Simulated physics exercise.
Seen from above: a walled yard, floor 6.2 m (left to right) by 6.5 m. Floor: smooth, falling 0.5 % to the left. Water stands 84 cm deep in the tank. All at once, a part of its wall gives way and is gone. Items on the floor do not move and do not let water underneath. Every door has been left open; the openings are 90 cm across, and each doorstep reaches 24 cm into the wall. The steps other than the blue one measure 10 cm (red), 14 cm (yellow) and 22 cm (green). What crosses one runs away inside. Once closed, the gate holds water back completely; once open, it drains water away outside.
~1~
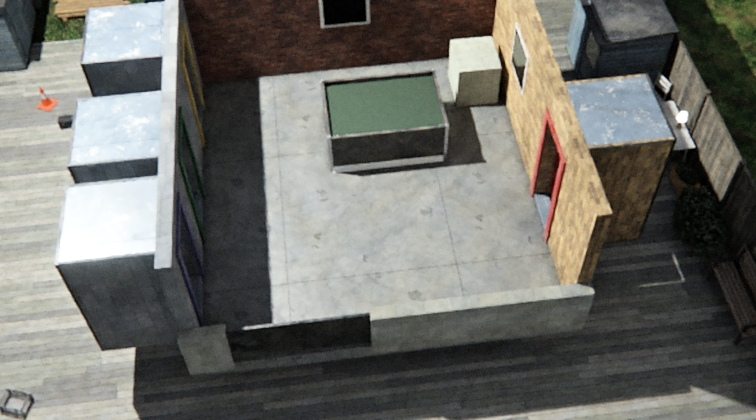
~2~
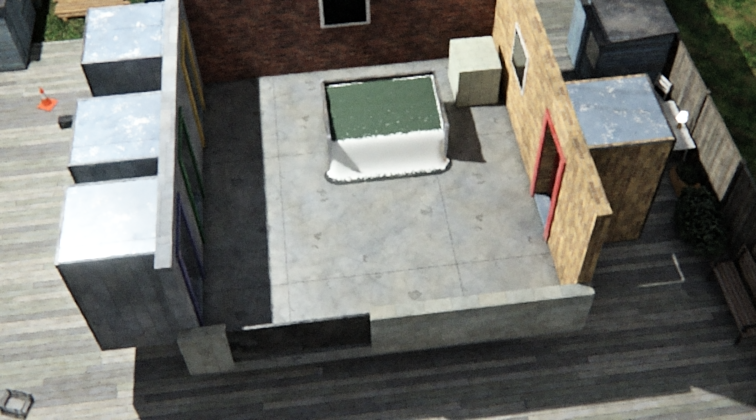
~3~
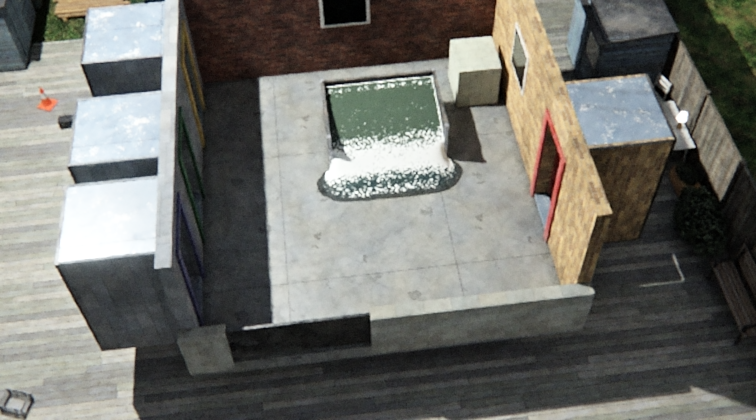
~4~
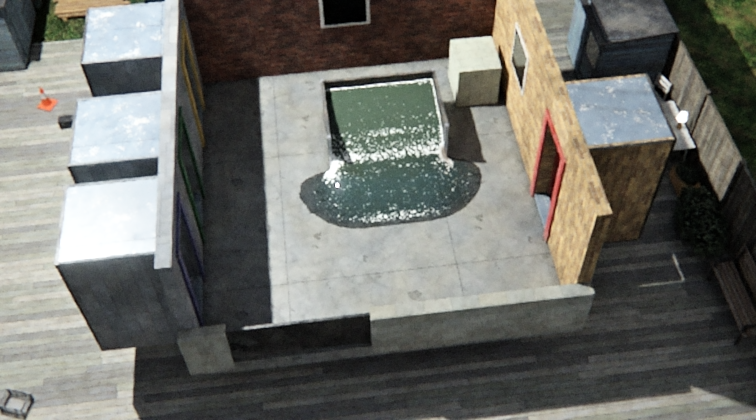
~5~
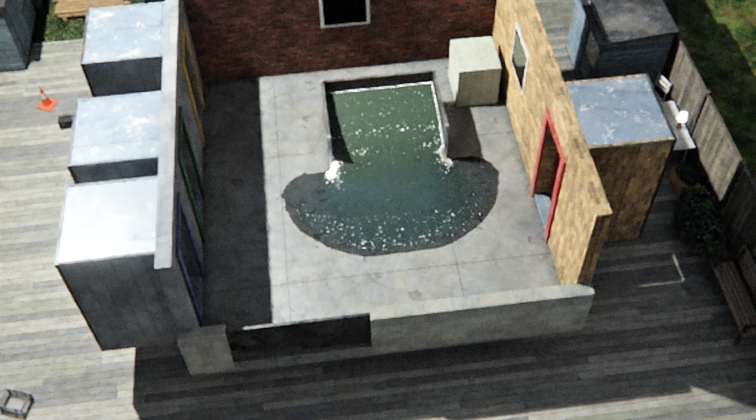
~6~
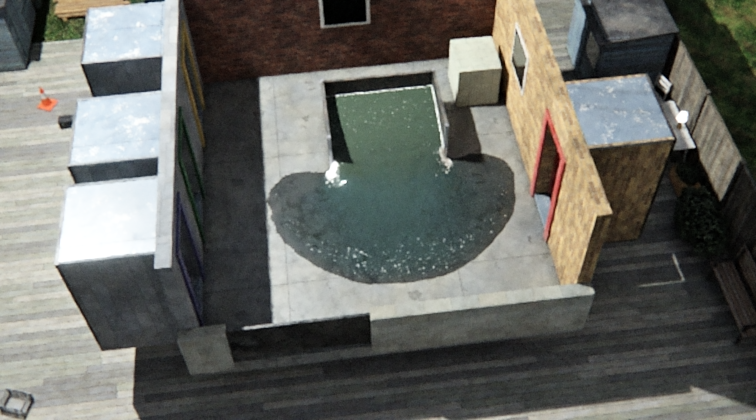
In the video, seen from above, a tank of still green water in a walled yard loses its front wall, and water pours out, spreading across the grey floor in a widening rounded pool while the tank's level lowers.
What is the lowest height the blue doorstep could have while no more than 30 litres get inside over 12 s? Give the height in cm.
18 cm.
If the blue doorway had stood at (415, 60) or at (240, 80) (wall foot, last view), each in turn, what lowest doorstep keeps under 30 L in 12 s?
You'd want about 7.0 cm there first, then about 11.0 cm.
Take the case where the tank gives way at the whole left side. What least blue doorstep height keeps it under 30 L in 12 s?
That way, roughly 8.5 cm.
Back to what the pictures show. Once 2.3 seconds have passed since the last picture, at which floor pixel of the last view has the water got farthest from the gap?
The farthest wet point sits near (204, 353) in the last view.
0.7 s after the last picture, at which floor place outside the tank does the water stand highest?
Near (408, 329).
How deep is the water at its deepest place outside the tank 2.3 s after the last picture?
Max depth: About 36 cm.
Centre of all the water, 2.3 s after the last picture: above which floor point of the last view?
(389, 259) or so.
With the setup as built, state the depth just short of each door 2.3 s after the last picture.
Blue door 26 cm, red door 11 cm, yellow door 0 cm, green door 2 cm.
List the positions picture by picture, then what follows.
Still water, 84 cm deep, in the tank at (383, 106); the blue door at (192, 270) is dry, in the first picture.
The gap is at (388, 151), the front 0.3 m out at (342, 182); the back of the tank holds 84 cm, in the second picture.
Water pours out at (388, 154) and has run 0.8 m, to (347, 198); about 15 cm deep outside, 75 cm at the back, in the third picture.
The front is at (364, 225), 1.4 m from the gap at (388, 155); 3.9 m2 of floor is wet, 72 cm left at the back, in the fourth picture.
Water pours out at (388, 156) and has run 2.0 m, to (364, 252); about 10 cm deep outside, 67 cm at the back, in the fifth picture.
The gap is at (388, 156), the front 2.7 m out at (392, 279); the back of the tank holds 59 cm; the blue door at (192, 270), 4.5 m from the gap, is still 2.0 m from the nearest water, in the sixth picture.
Then, 0.7 s after the last picture water covers 50 % of the floor, deepest (42 cm) near (408, 329); it has not reached the blue door.
Then, 2.3 s after the last picture water covers 55 % of the floor, deepest (36 cm) near (204, 353); 26 cm at the blue door, 3 litres in over its 22 cm doorstep.
Then, 11.3 s after the last picture water covers 100 % of the floor, deepest (16 cm) near (447, 94); 6 cm at the blue door, 11 litres in over its 22 cm doorstep.
At the blue door as built, the water peaked near 26 cm, 2.1 s after the last picture.
With a doorstep of 16.5 cm, 40 litres would have come in within the 12 s; with 22 cm, 11 litres. So under 30 litres takes about 18 cm.
